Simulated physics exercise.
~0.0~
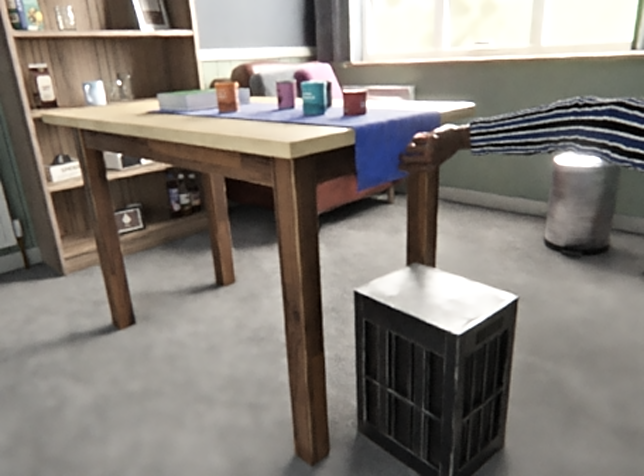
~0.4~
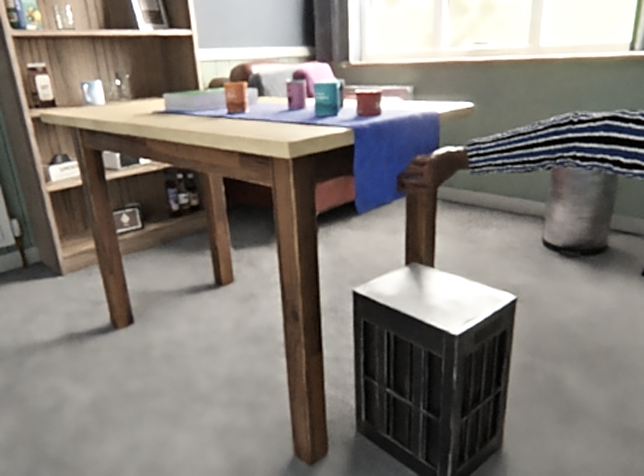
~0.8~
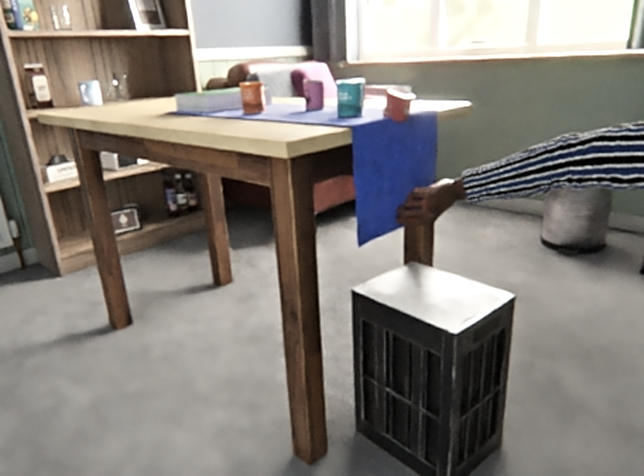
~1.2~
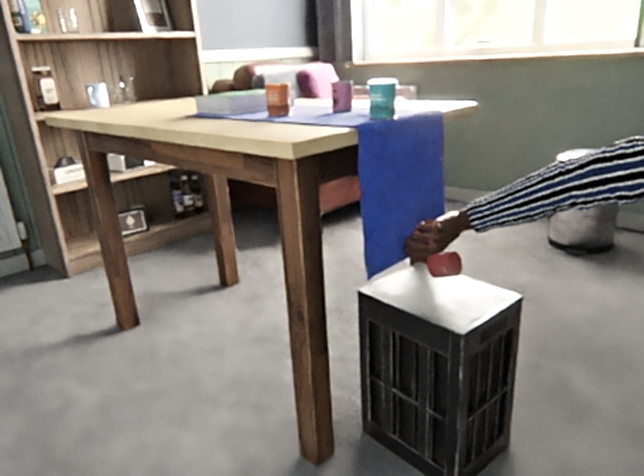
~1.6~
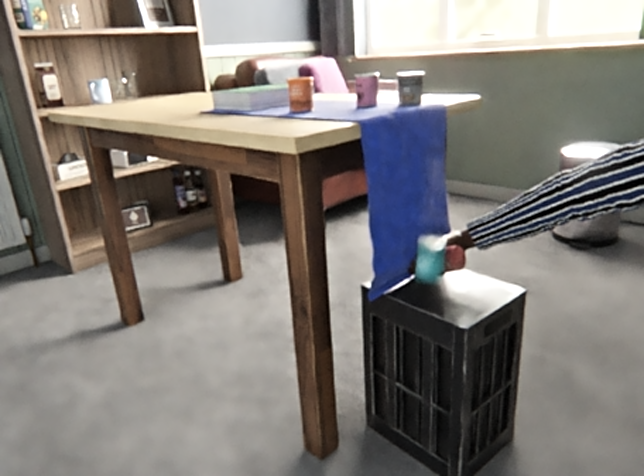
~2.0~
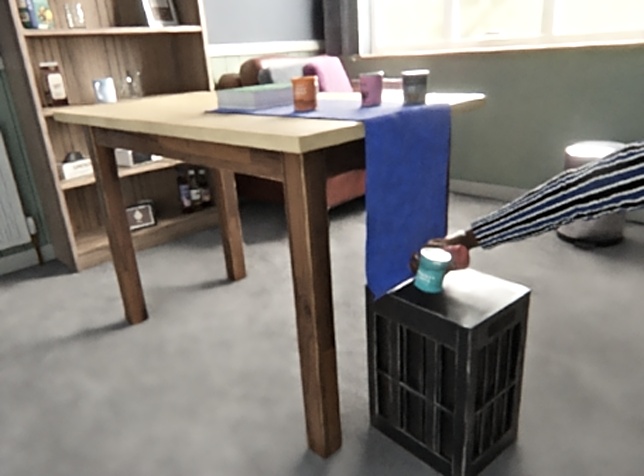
A hand in a striped sleeve slowly pulled a blue runner down off a table, drawing the cups along until a red one and then a turquoise one dropped onto the black crate, leaving three still on the table.
